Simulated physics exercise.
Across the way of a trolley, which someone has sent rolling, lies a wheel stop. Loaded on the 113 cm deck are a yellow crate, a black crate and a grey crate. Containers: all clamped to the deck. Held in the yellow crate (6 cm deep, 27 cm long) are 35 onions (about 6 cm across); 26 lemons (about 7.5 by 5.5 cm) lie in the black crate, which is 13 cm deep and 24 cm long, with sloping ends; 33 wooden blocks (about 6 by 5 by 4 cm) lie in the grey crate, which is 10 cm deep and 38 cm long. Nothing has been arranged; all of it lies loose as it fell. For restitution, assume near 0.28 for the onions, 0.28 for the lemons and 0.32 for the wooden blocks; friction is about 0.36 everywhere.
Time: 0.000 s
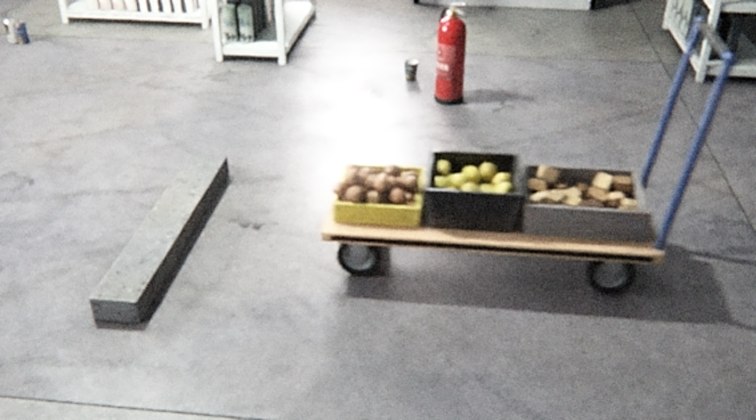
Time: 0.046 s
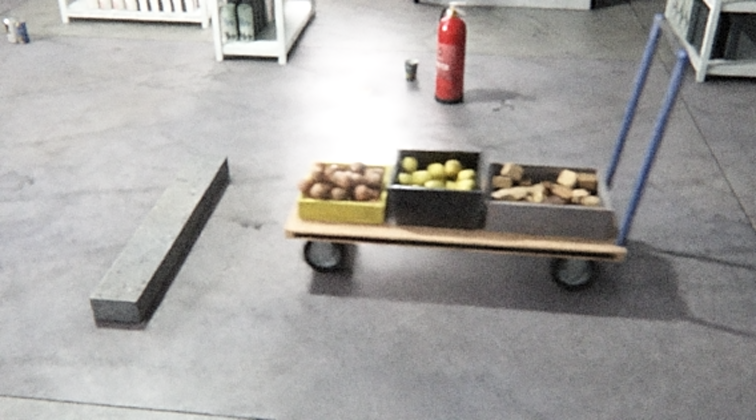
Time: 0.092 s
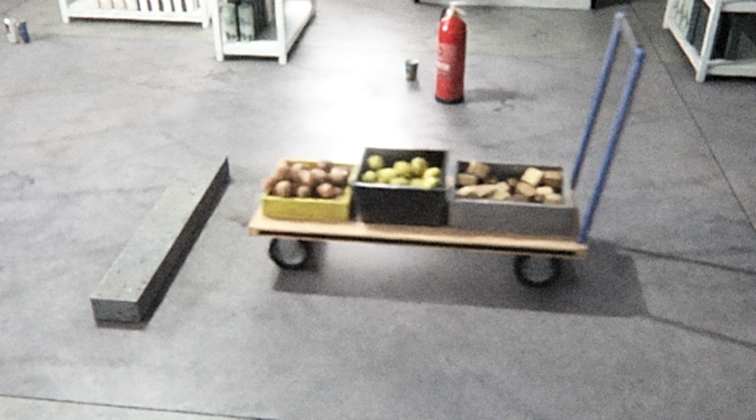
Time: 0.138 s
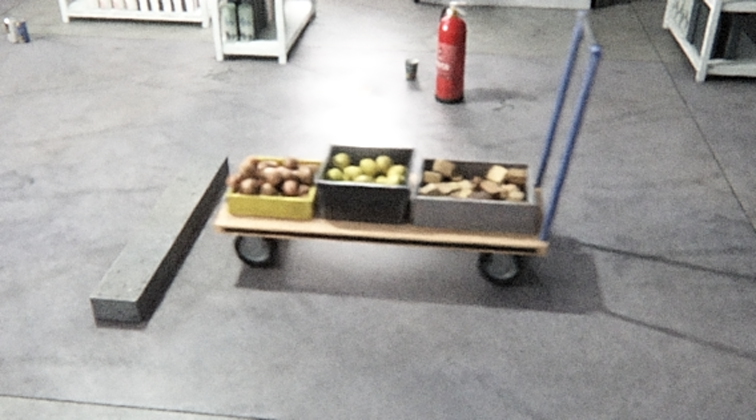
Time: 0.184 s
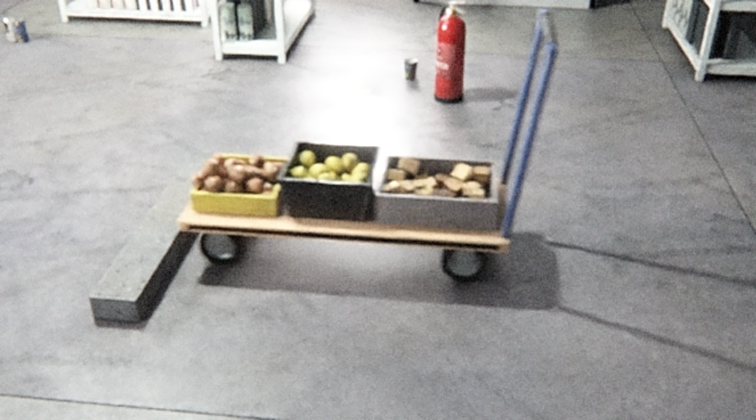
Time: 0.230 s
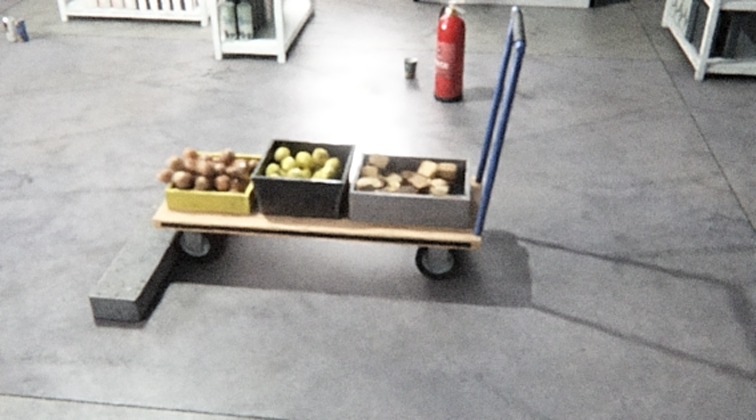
Trolley carrying yellow, black and grey crates rolling left up to a wheel stop, onions surging over the yellow crate's rim.
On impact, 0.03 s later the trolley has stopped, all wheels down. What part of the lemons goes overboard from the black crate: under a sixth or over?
Below a sixth.
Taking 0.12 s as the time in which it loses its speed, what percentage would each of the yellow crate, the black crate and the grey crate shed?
You'd end up with yellow crate at 40 %, black crate at 0 % and grey crate at 0 %.
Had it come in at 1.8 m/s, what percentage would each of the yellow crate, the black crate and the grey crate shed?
In that case the yellow crate sheds 30 per cent of its load, the black crate 0 per cent, and the grey crate 0 per cent.
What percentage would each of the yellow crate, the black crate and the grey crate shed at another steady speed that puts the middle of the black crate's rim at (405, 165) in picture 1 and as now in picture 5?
Result - yellow crate: 20 per cent; black crate: 0 per cent; grey crate: 0 per cent.
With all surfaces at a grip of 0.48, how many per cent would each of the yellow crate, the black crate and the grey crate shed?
In that setup yellow crate sheds 40 percent, black crate sheds 0 percent, and grey crate sheds 0 percent.
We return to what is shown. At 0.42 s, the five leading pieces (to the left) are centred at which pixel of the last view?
I'd put them at about (62, 198).
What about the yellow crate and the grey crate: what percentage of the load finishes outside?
Roughly: Yellow crate 45 %, grey crate 5 %.
After 0.30 s, 8 of 35 out of the yellow crate, 0 of 26 out of the black crate and 0 of 33 out of the grey crate.
After 0.42 s, 16 of 35 out of the yellow crate, 0 of 26 out of the black crate and 1 of 33 out of the grey crate.
After 0.65 s, 16 of 35 out of the yellow crate, 1 of 26 out of the black crate and 2 of 33 out of the grey crate.
When it is over (at 1.16 s), 16 of 35 out of the yellow crate, 1 of 26 out of the black crate and 2 of 33 out of the grey crate. Asked share, 1 of 26, 4 per cent.
